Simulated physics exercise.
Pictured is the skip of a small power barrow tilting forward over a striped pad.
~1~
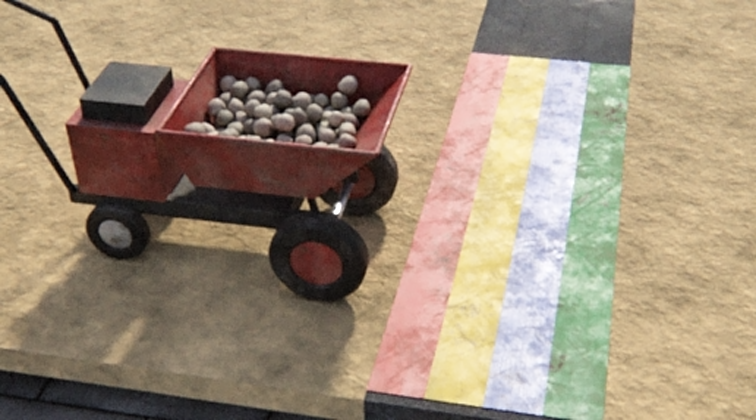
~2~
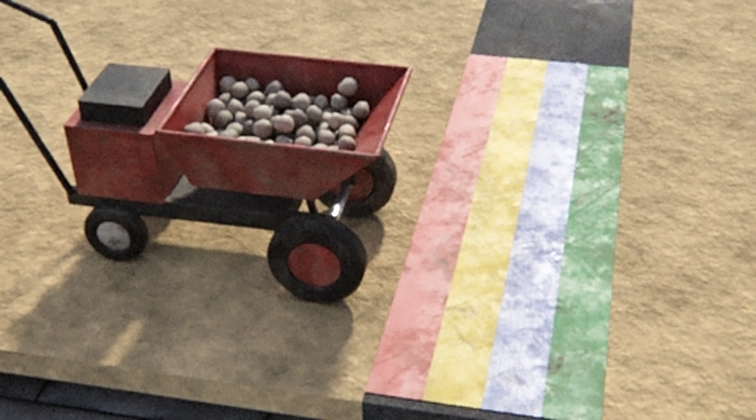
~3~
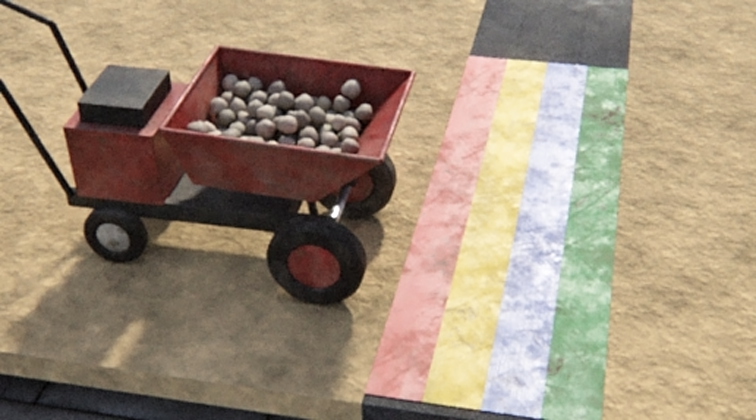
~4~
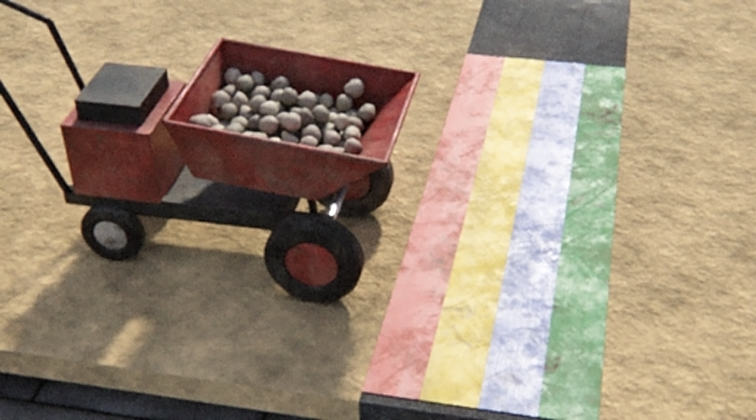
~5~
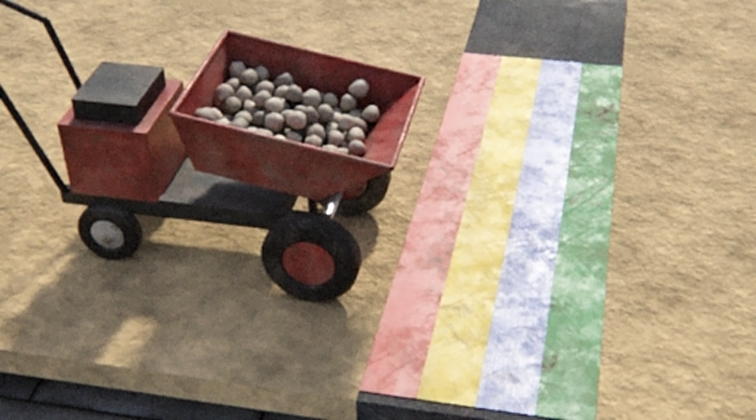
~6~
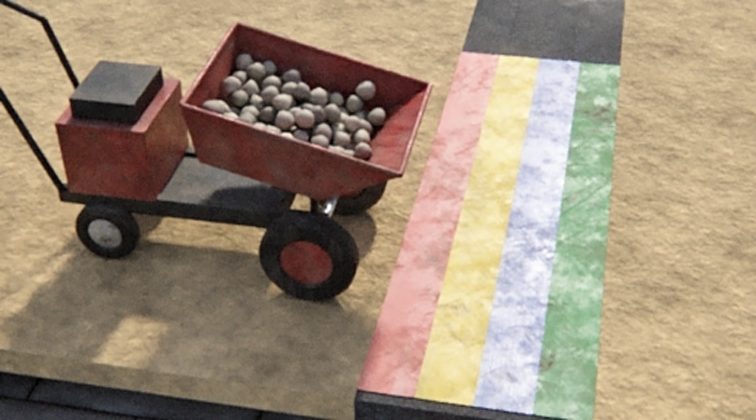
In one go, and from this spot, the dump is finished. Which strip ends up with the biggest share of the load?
The blue strip.
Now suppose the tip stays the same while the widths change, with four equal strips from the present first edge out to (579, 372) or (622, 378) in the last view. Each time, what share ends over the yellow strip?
10 % and 30 %.
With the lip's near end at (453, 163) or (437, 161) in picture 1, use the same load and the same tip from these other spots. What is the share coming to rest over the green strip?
Roughly 30 per cent, then roughly 40 per cent.
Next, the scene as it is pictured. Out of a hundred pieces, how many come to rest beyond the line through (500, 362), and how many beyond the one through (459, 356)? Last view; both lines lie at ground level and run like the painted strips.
In order: 50 per cent, then 80 per cent.
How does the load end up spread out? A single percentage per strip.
Split by strip in per cent: Red 0; yellow 20; blue 35; green 25.
Soon after the last picture, skip tipped steeply; all in the skip.
A little later, skip tipped right over; about two thirds in the skip; about a quarter over the yellow strip; about a quarter over the blue strip.
Later still, skip tipped right over; about a quarter in the skip; about a quarter over the yellow strip; about a third over the blue strip; about a quarter over the green strip; a small part off the paint.
At rest, skip tipped right over; a small part in the skip; none over the red strip; about a quarter over the yellow strip; about a third over the blue strip; about a quarter over the green strip; a small part off the paint.
